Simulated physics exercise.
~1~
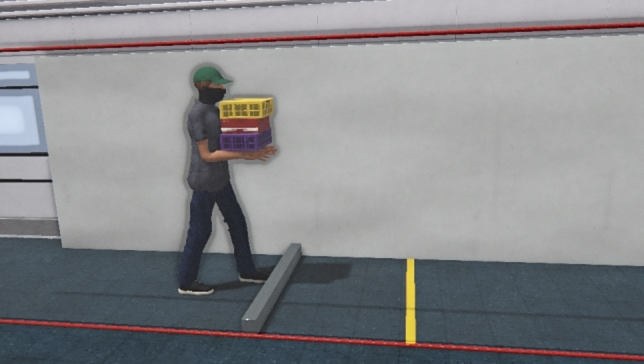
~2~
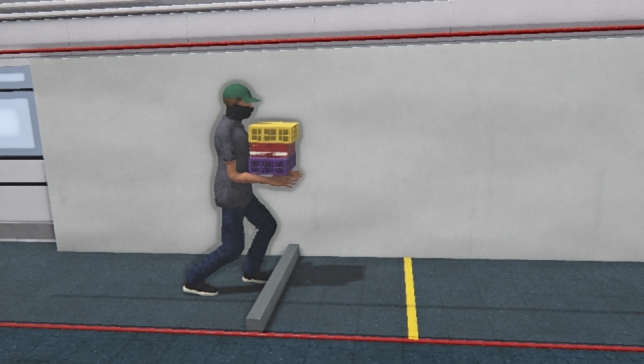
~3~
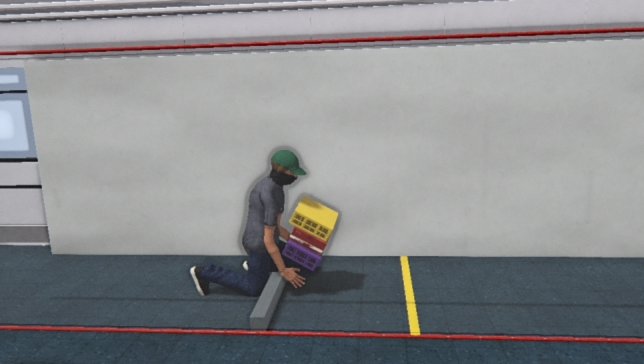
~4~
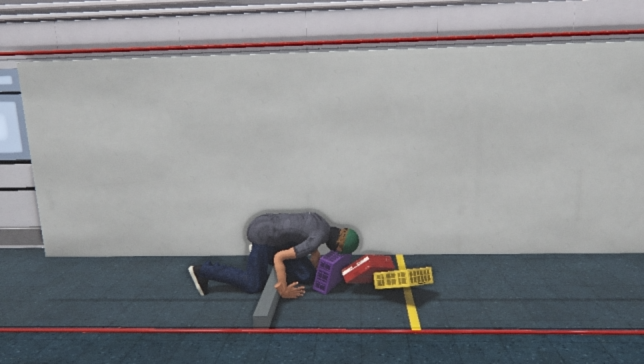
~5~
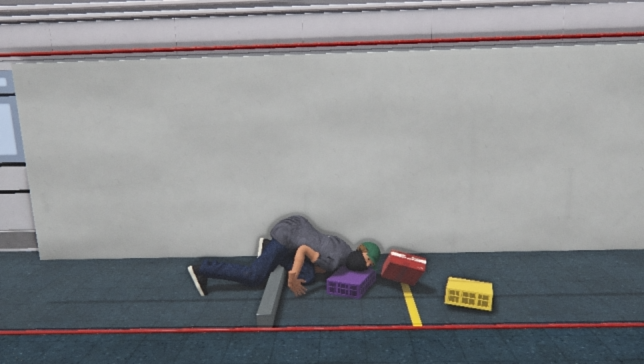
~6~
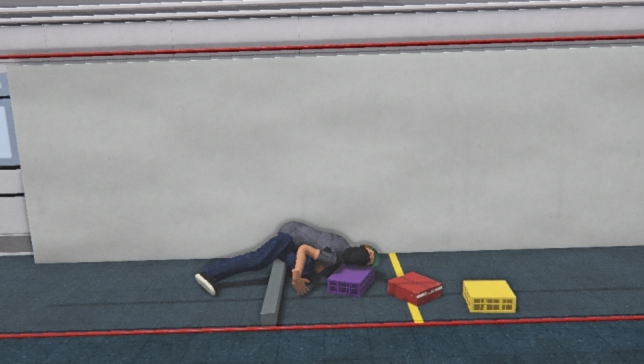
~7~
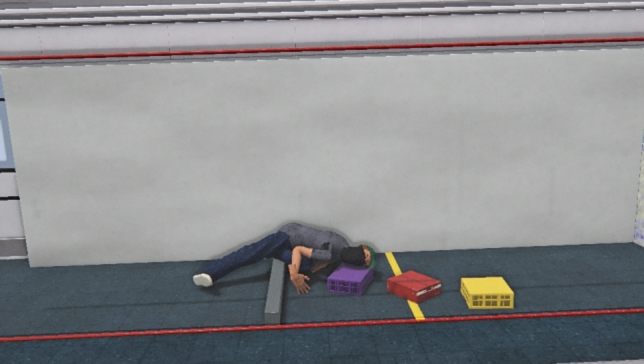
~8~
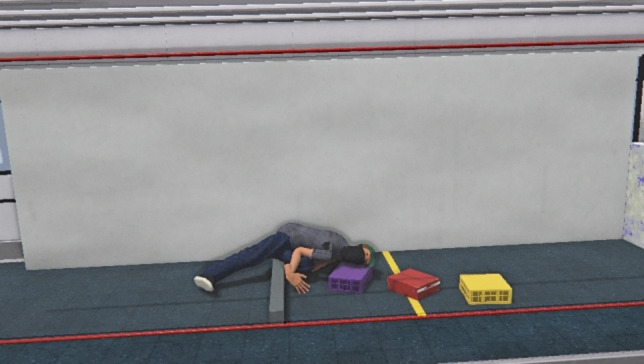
A man in a green cap and dark face covering walks right, carrying a stack of yellow, red and purple crates, along a dark blue floor beside a pale wall, seen from the side and slightly above. At a low grey rail he pitches forward onto his knees, and the stack tips with him. He falls across the rail as the crates spill rightward. He ends lying face down, his head by the purple crate, short of the yellow line. The red one rests on the line, and the yellow one lies upside down beyond it.
